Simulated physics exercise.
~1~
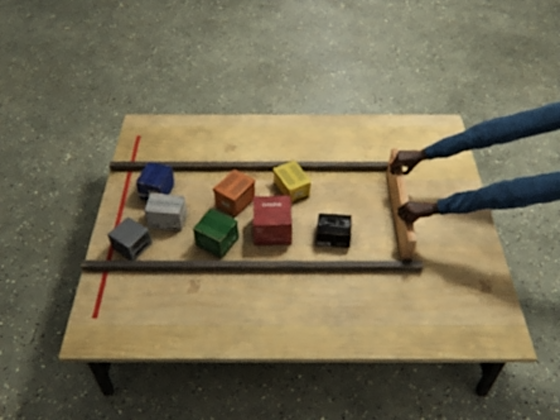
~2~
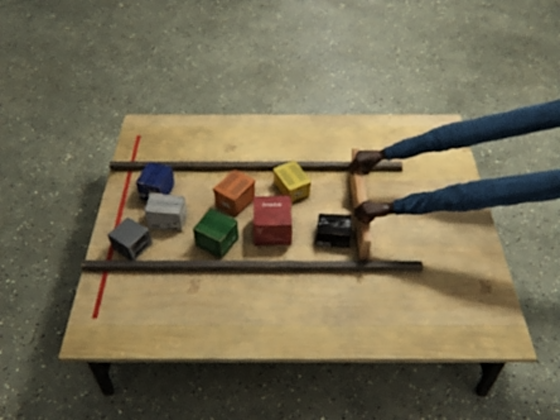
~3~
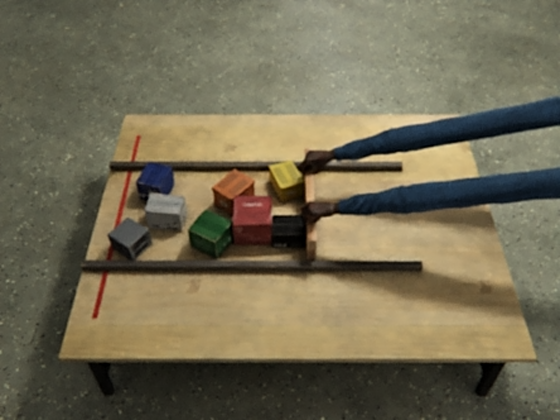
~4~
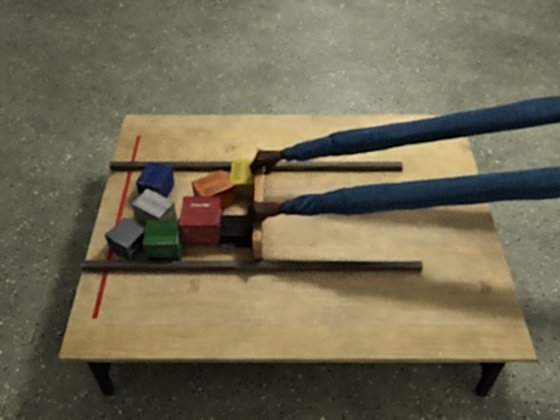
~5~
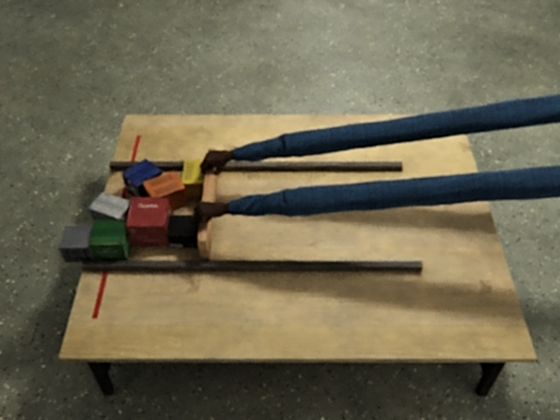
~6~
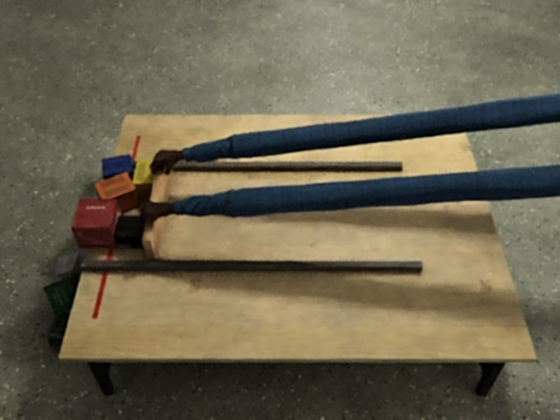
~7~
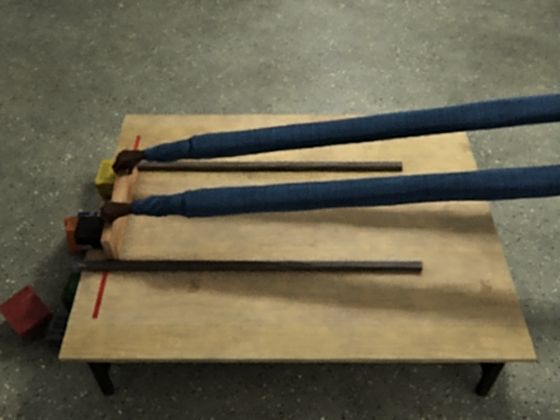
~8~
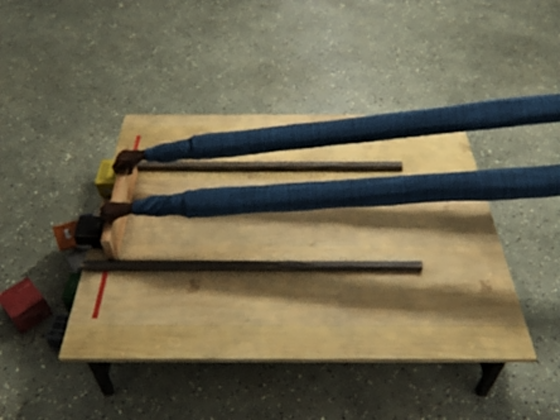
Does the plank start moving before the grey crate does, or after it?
The plank starts moving before the grey crate. The crate stays still near the left end until the boxes are pushed up close to it.
Two arms push a plank left along a table, shoving most boxes off the end.
